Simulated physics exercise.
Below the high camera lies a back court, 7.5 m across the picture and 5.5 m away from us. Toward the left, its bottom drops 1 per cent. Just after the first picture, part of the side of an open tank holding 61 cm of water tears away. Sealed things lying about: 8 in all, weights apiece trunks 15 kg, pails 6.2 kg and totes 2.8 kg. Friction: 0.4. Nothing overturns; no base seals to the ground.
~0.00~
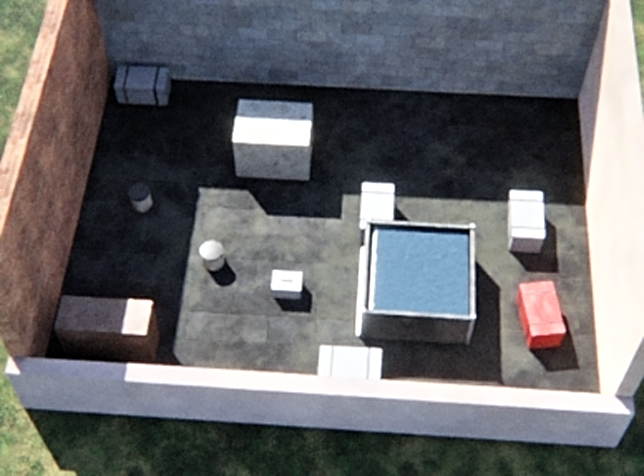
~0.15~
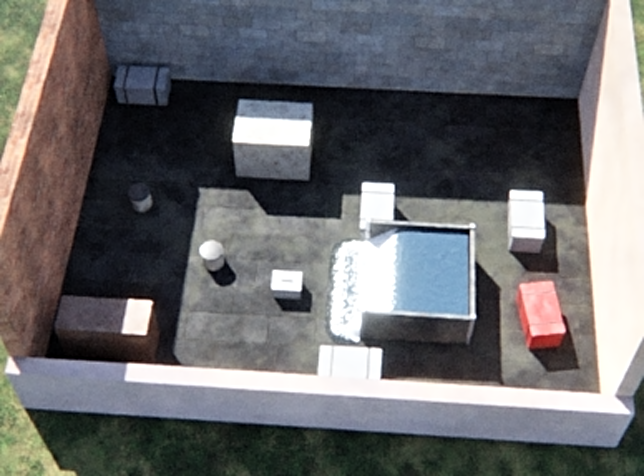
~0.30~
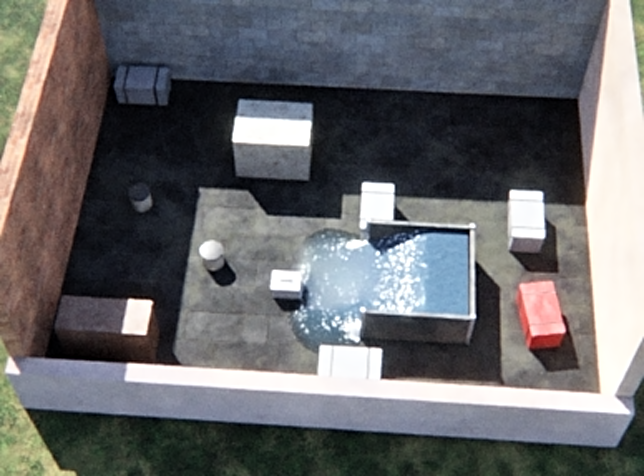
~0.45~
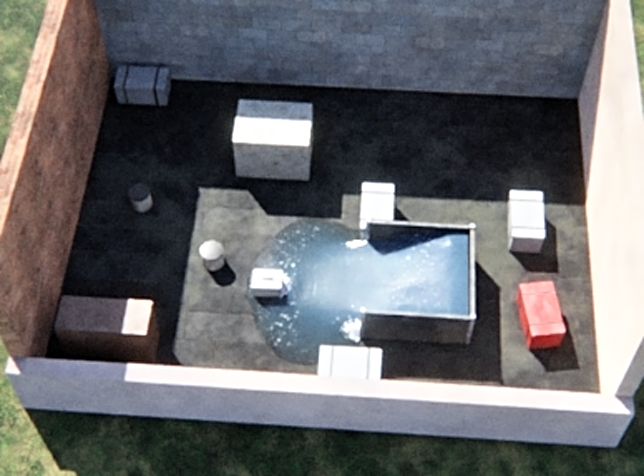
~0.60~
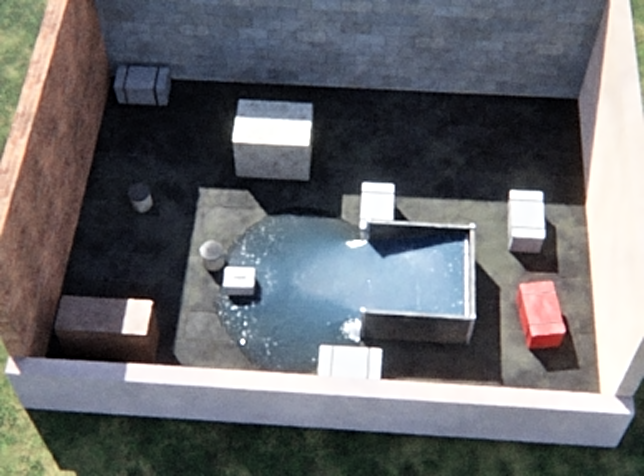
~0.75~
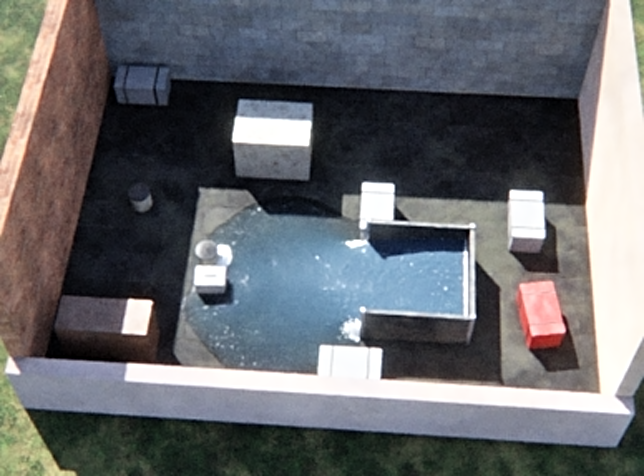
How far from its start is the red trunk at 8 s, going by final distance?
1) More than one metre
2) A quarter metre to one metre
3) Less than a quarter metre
The answer is 3.
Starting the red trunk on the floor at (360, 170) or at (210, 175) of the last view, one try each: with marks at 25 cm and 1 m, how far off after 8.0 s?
Well, the first time it keeps still, and the second time it covers a big distance.
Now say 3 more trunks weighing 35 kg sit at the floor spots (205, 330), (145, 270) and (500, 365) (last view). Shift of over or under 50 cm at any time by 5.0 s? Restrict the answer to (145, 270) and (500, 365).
Beyond the mark, below the mark.
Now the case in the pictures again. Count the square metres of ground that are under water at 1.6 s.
Flooded: Near 16 m2.
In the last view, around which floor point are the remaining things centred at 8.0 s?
I'd put it around (360, 197).
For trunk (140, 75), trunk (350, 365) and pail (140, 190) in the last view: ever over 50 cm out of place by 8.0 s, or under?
In sequence - crossed the line; stayed below the line; crossed the line.
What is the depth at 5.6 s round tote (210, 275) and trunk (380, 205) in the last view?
Around 7 cm and 0 cm.
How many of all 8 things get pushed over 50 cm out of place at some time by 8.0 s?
That makes 4.
After 1.6 s the red trunk is near (543, 308), 0.0 m from its start, aground; 1 afloat.
After 3.6 s the red trunk is near (543, 308), 0.0 m from its start, aground; 3 afloat.
After 5.6 s the red trunk is near (543, 308), 0.0 m from its start, aground; 1 afloat.
After 8.0 s the red trunk is near (543, 308), 0.0 m from its start, aground; 1 afloat.
